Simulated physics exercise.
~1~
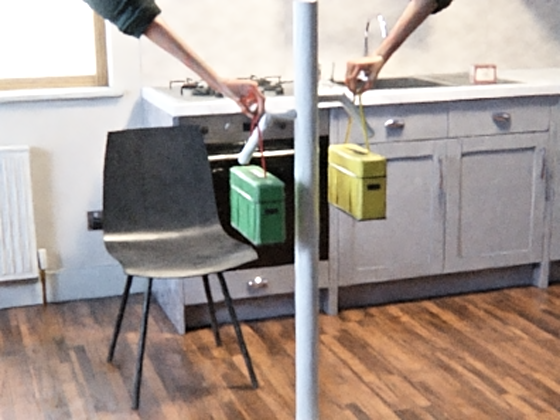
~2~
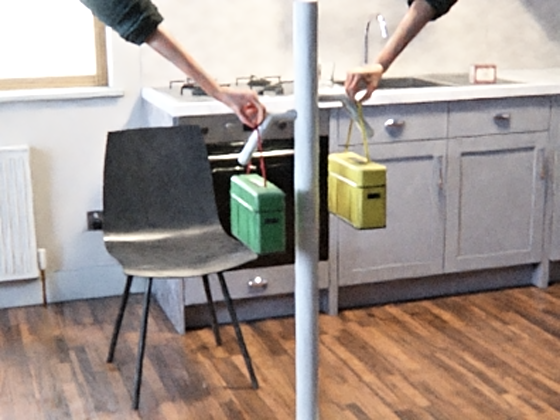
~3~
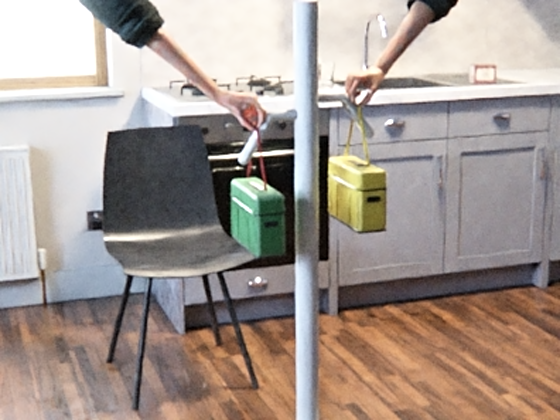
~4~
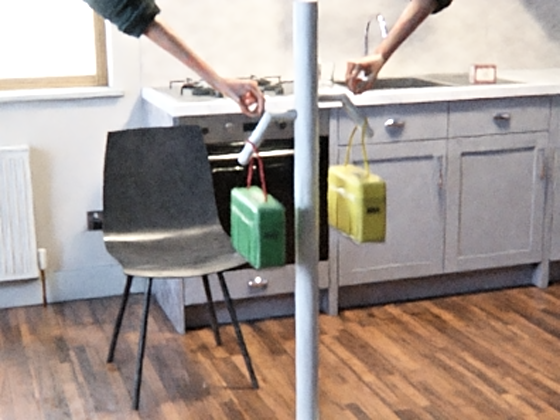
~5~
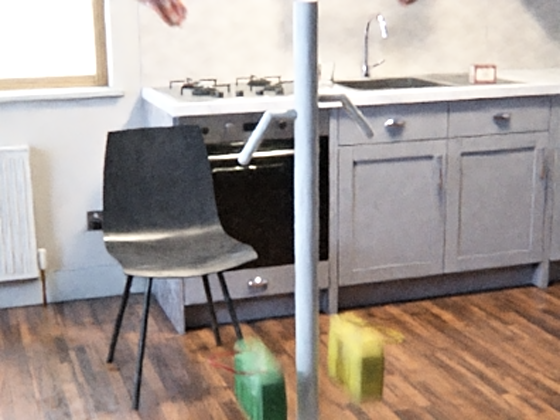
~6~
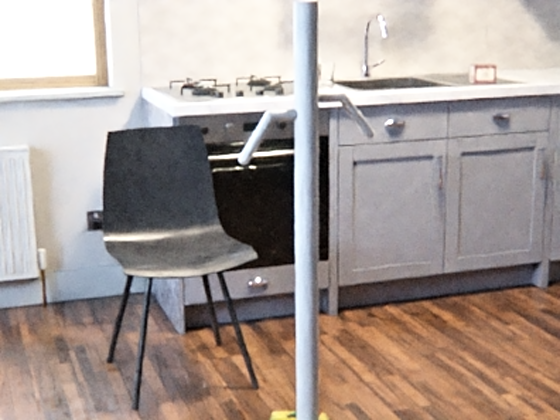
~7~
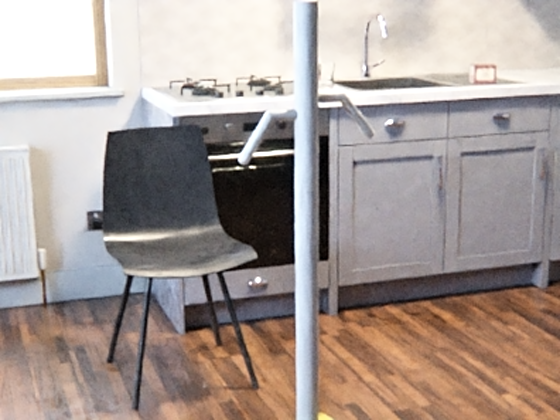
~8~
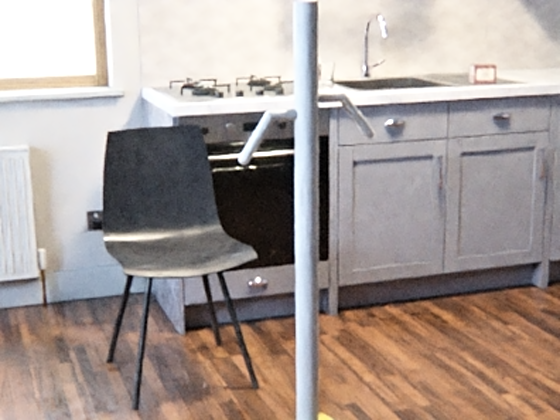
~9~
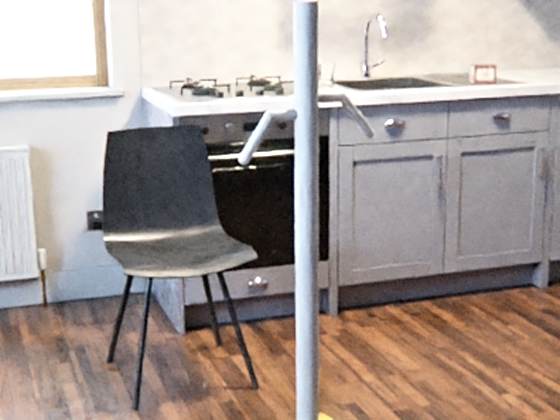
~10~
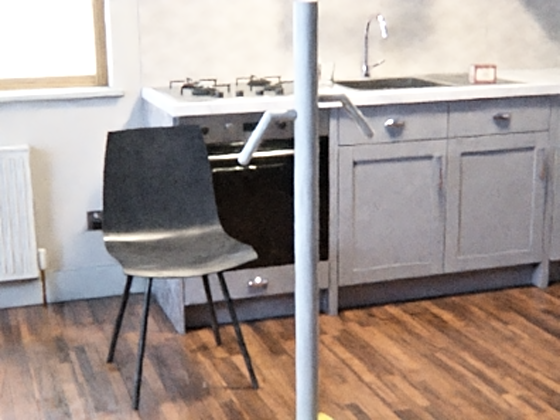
Two hands reach in from above, one lowering a green case by its red loop on the left, the other a yellow case by its pale loop on the right, beside a grey post with two short pegs. Both cases sink slightly and stay upright as the loops come down near the pegs. The hands then let go and draw back. Neither case stays up, and both drop past the chair and cabinets toward the wooden floor. The green case goes out of view, while the yellow one shows only as a sliver at the post's foot, leaving both pegs bare.
